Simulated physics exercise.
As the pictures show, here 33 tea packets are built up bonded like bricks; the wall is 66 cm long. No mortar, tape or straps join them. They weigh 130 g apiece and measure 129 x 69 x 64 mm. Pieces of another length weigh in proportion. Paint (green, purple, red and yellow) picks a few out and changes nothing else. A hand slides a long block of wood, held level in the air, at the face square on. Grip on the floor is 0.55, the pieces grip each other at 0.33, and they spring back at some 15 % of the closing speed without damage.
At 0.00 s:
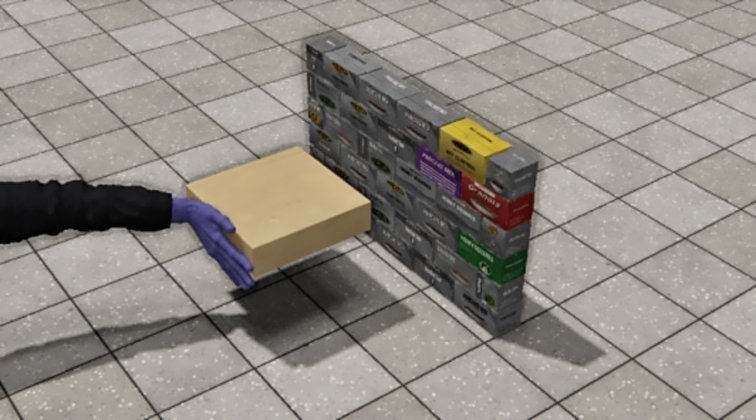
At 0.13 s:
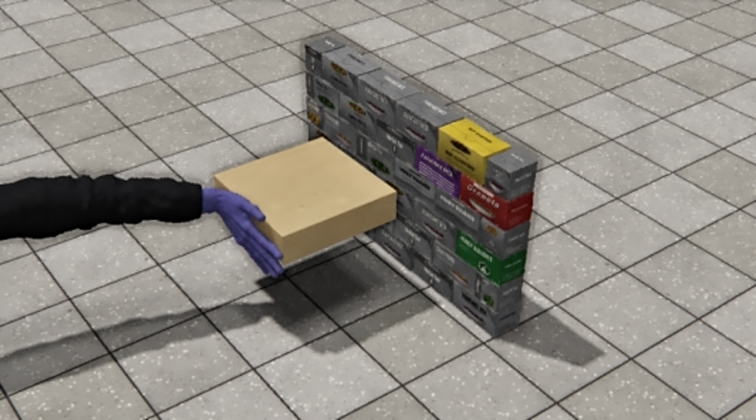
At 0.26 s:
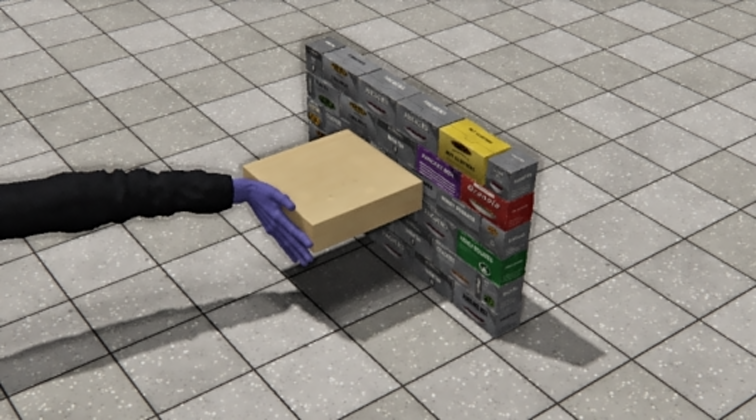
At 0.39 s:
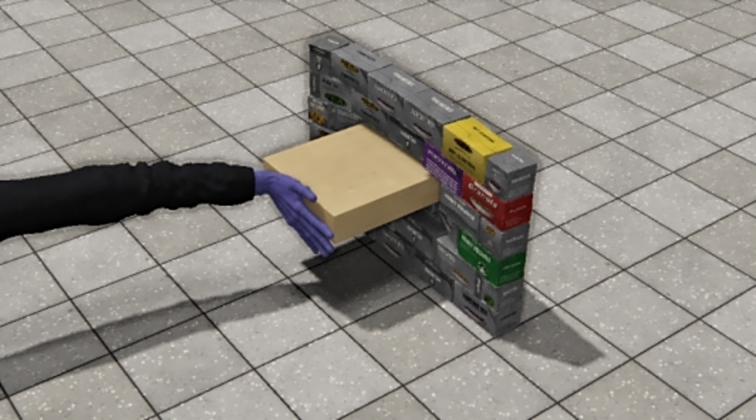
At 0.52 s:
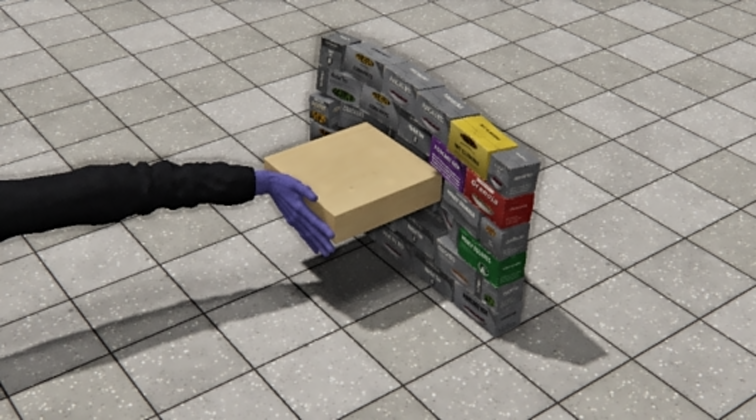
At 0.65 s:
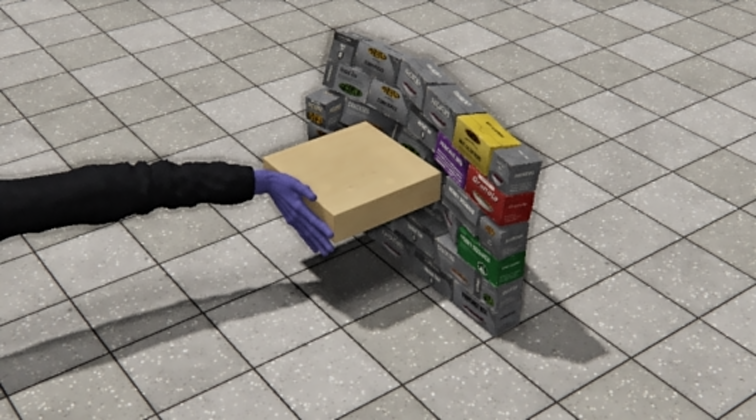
Purple-gloved hand sliding a level wooden block into a wall of stacked grey packets, pushing upper ones back into a lean.
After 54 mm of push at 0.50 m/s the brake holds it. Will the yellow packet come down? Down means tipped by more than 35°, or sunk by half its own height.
It falls.
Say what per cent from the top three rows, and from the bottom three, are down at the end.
From the top 90, from the bottom 20 per cent.
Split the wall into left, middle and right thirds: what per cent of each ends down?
In per cent: Left 50, middle 70, right 50.
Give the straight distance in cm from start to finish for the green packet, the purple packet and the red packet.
Green 2, purple 38, red 34.
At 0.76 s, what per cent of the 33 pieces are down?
At that moment 20 per cent.
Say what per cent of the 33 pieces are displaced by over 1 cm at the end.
It is 60 per cent.
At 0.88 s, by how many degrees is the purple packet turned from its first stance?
Some 25°.
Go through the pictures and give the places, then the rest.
In the first frame (we follow the side turned to the camera), block in hand (361, 217) 12 cm short of touching; yellow packet (460, 156); purple packet (437, 171); green packet (479, 257); no piece has moved.
In the second frame, block in hand (387, 207) 6 cm short of touching; yellow packet (459, 157).
In the third frame, block in hand (413, 196) 5 mm in; yellow packet (460, 157); 4 stirred so far.
In the fourth frame, block in hand (432, 188) 53 mm in; yellow packet (462, 155) displaced 6 mm; purple packet (441, 169) displaced 12 mm; 19 stirred so far.
In the fifth frame, block in hand (433, 188) 54 mm in, stopped; yellow packet (467, 151) tipped 4°; purple packet (446, 164) tipped 5°; 23 stirred so far.
In the sixth frame, block in hand (432, 188) 54 mm in, stopped; yellow packet (470, 146) tipped 8°; purple packet (450, 160) tipped 8°; red packet (483, 195) tipped 6°; steepest lean 21°, the packet at (407, 141); 20 stirred so far.
Around 0.76 s, 6 of the 33 packets down; yellow packet tipped 11°; purple packet tipped 11°.
Around 0.88 s, 10 of the 33 packets down; yellow packet tipped 23°; purple packet tipped 23°.
Around 1.04 s, 18 of the 33 packets down; yellow packet tipped 49°, 7 cm lower; purple packet tipped 51°, 7 cm lower.
Around 1.22 s, 18 of the 33 packets down; yellow packet on its side; purple packet on its side.
Finally (2.1 s), 18 of the 33 packets down; yellow packet on its side; purple packet on its side; red packet on its side. Seen by the last camera, middles, yellow packet near (620, 240), purple packet near (582, 230).
